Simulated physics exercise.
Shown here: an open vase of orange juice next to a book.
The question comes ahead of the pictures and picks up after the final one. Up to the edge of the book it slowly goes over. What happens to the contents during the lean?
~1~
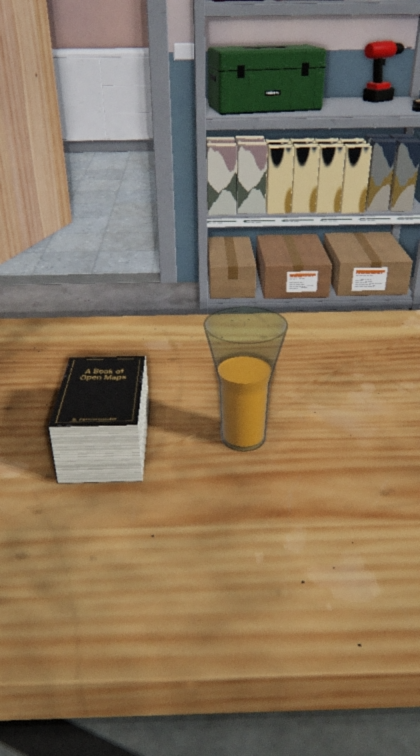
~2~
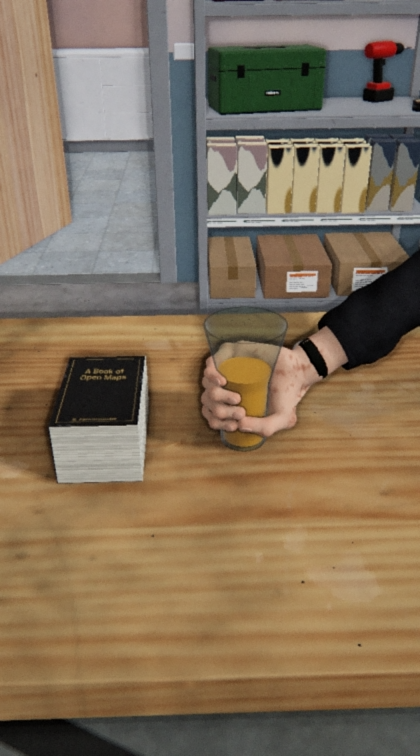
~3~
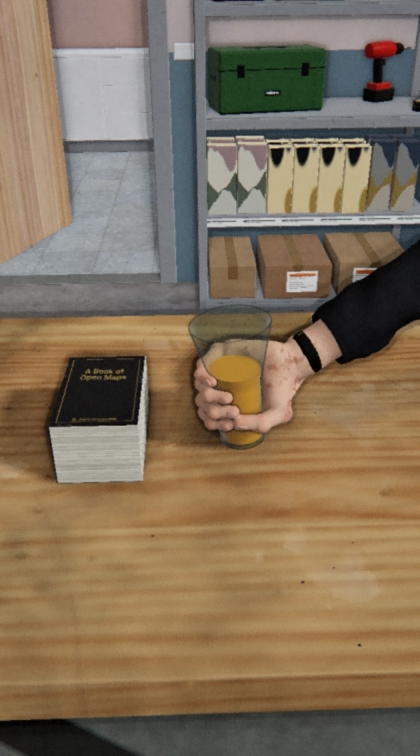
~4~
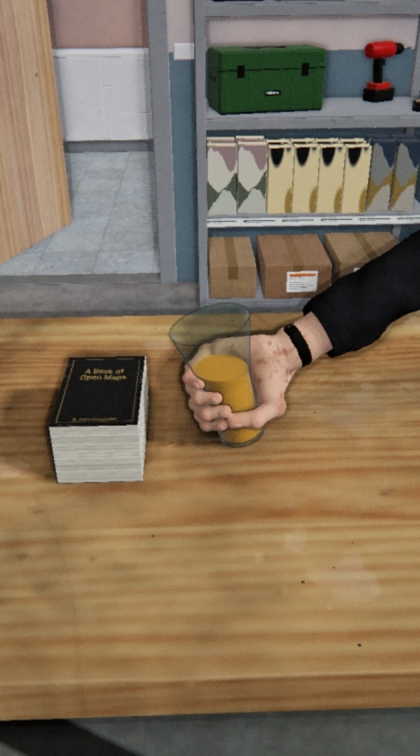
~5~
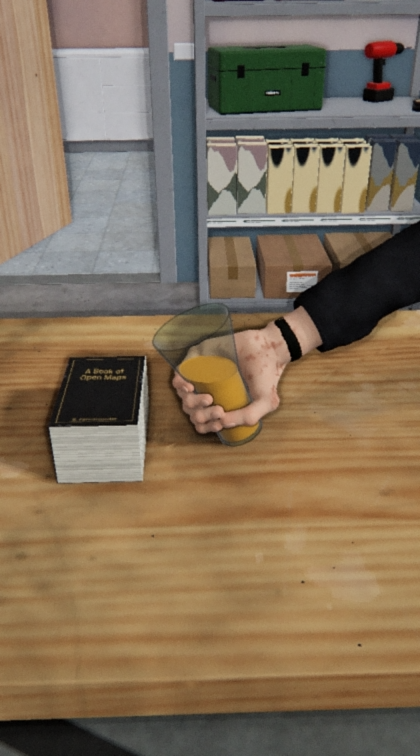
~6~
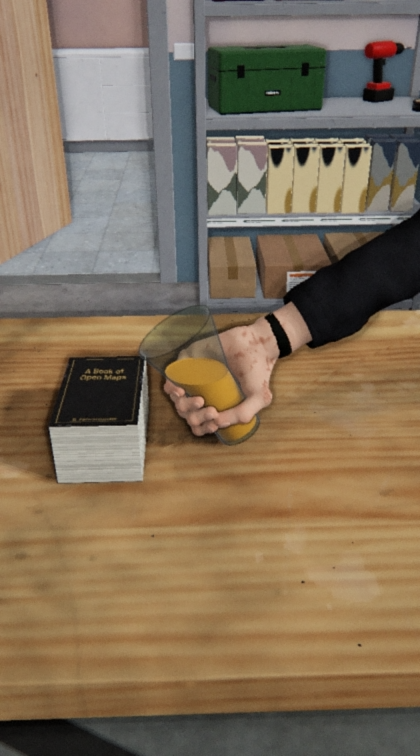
It will be mess-free at that tilt, I think.
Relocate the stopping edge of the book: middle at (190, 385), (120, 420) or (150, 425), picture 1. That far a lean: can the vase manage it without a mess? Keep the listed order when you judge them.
In turn: Is safe, spills, leaks.
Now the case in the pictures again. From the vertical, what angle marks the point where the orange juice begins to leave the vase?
Somewhere around 60 degrees.
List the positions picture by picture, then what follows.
In the first picture, it stands upright; vase (245, 382) about two thirds full.
The second picture shows a hand takes hold; vase about two thirds full, surface at (245, 370); book (104, 416).
The third picture shows on the way over; vase (237, 380) about two thirds full.
In the fourth picture, it is leaning; vase about two thirds full, surface at (223, 369); book (104, 416).
The fifth picture shows tipping on its foot; vase (216, 379) tipped 20°.
In the sixth picture, the top moves towards the book; vase (207, 380) tipped 30°; book (104, 416).
Next, the vase leans by about 35°; its rim is dry.
After that, the vase leans by about 40°; its rim is dry.
Finally, the vase leans by about 45°, against the book; its rim is dry.
